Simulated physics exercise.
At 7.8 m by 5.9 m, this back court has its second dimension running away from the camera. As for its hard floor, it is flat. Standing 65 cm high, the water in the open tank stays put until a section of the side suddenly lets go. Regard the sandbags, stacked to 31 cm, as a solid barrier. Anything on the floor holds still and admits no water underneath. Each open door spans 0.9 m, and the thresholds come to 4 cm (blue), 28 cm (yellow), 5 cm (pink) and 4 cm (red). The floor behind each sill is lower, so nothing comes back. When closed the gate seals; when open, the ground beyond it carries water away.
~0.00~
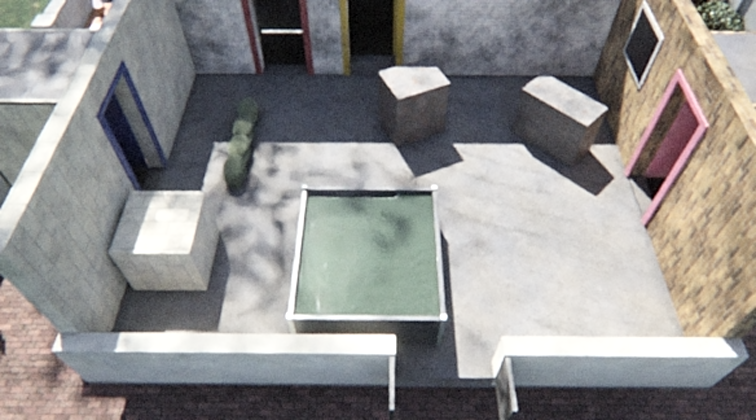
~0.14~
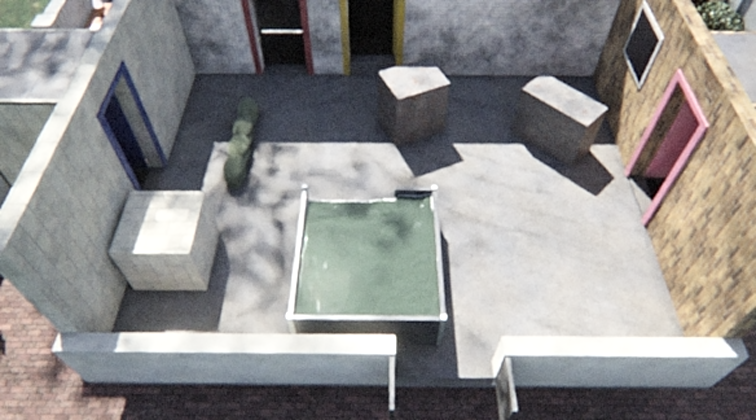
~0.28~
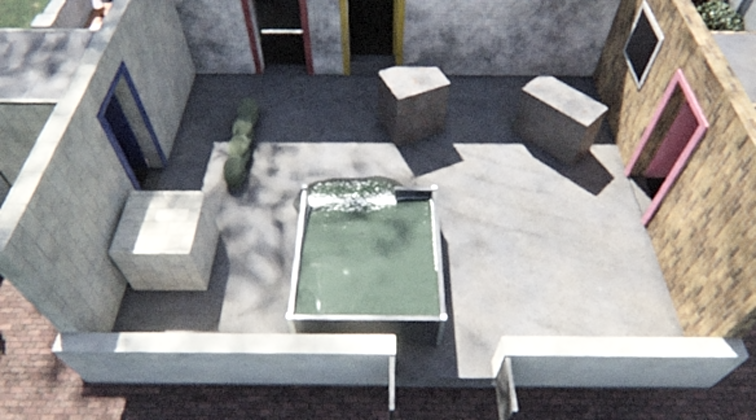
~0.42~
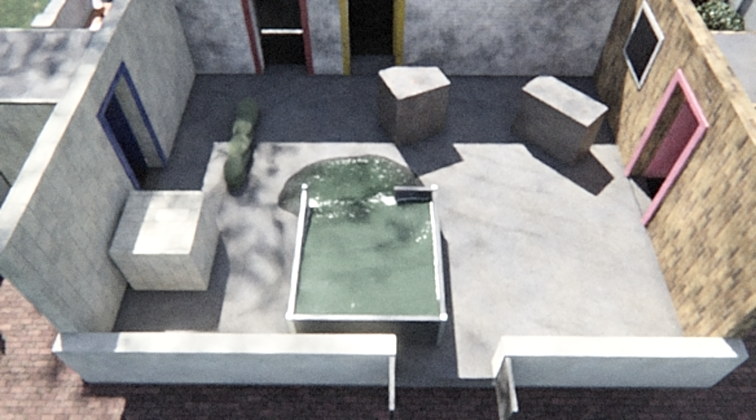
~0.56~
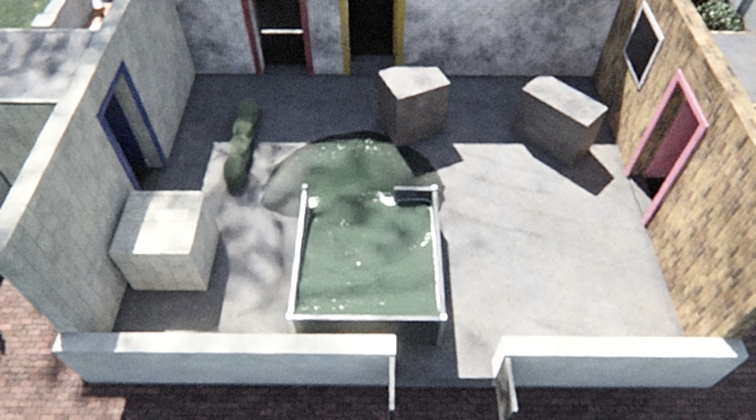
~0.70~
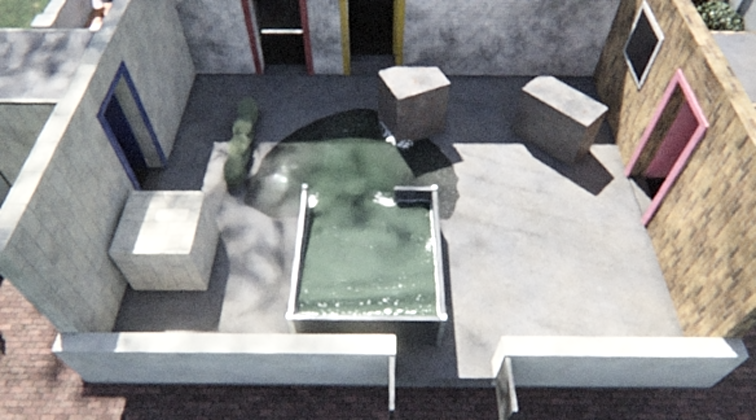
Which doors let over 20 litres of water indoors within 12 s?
The blue door: Over 20 litres, the yellow door: 20 litres or less, the pink door: 20 litres or less, the red door: Over 20 litres.
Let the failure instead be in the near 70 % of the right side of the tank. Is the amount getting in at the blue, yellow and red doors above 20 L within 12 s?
Blue short, yellow short, red short.
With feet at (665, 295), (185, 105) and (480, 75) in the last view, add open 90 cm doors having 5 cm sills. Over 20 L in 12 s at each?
The first one doesn't reach it, the second one exceeds it, and the third one doesn't reach it.
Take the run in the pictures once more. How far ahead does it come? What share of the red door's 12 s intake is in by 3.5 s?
By then it's near 60% of the total.
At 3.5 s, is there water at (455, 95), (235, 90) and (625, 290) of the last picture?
First spot submerged, second submerged, third not yet wet.
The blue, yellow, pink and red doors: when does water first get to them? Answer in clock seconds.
Door times: Blue 3.8 s / yellow 1.0 s / pink 3.6 s / red 1.4 s.
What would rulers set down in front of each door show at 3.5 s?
In centimetres, the blue door has 1, the yellow door 16, the pink door 0 and the red door 19.
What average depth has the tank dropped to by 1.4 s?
About 40 cm.
After 1.4 s water covers 25 % of the floor and is deepest (32 cm) near (333, 209); blue door not reached, yellow door 20 cm at the sill, 0 L in, pink door not reached, red door 2 cm at the sill, 0 L in.
After 2.2 s water covers 30 % of the floor and is deepest (34 cm) near (333, 78); blue door not reached, yellow door 23 cm at the sill, 2 L in, pink door not reached, red door 24 cm at the sill, 64 L in.
After 3.5 s water covers 45 % of the floor and is deepest (26 cm) near (195, 77); blue door not reached, yellow door 16 cm at the sill, 3 L in, pink door not reached, red door 19 cm at the sill, 253 L in.
After 7.0 s water covers 75 % of the floor and is deepest (12 cm) near (193, 226); blue door 6 cm at the sill, 4 L in, yellow door 10 cm at the sill, 3 L in, pink door 5 cm at the sill, 0 L in, red door 9 cm at the sill, 393 L in.
After 12.0 s water covers 95 % of the floor and is deepest (8 cm) near (104, 357); blue door 6 cm at the sill, 46 L in, yellow door 5 cm at the sill, 3 L in, pink door 2 cm at the sill, 1 L in, red door 6 cm at the sill, 427 L in.
